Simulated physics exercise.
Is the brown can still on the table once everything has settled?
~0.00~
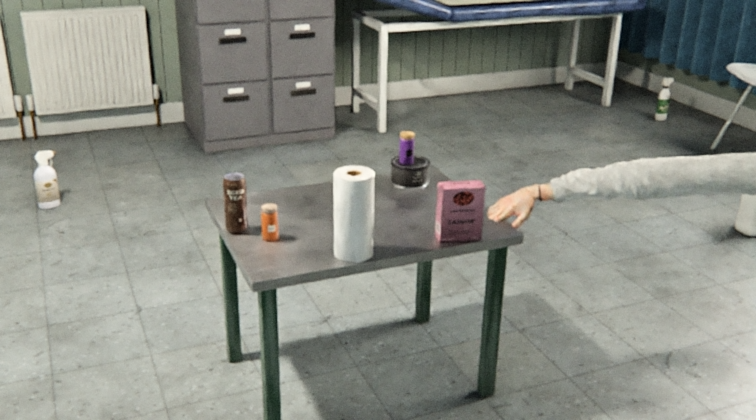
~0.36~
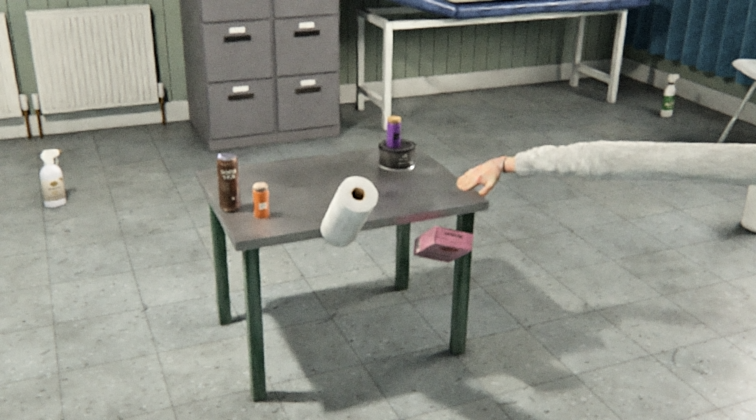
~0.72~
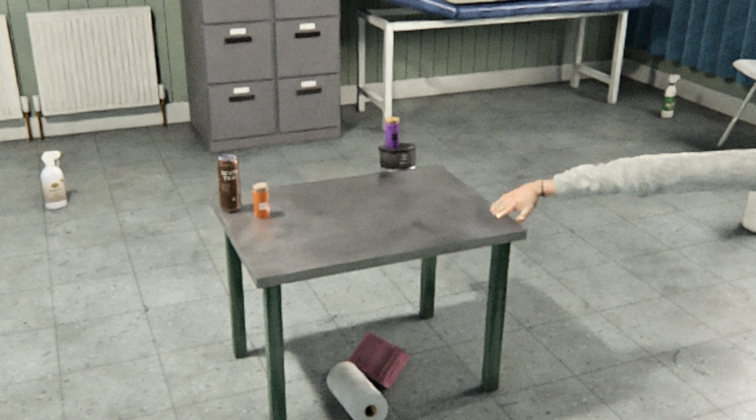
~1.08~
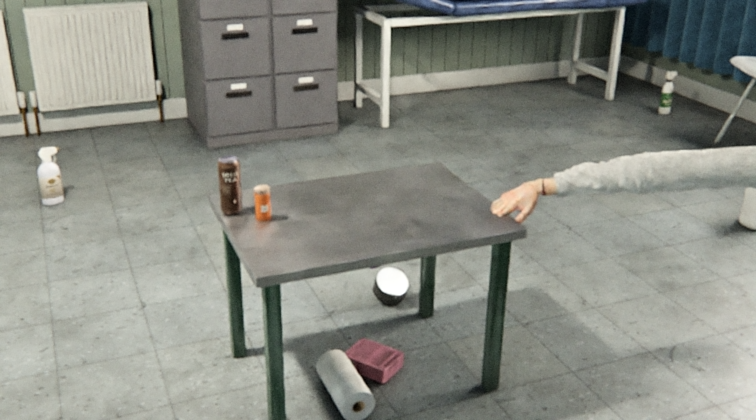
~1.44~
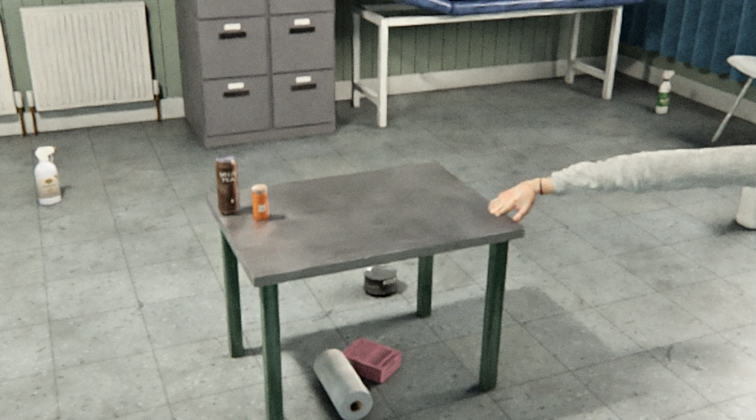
Yes, the brown can is still standing on the table at the end, near the left side beside the orange shaker.
Table shoved away and jerked back by a hand, dropping roll, packet and tub while brown can and orange shaker stay standing.
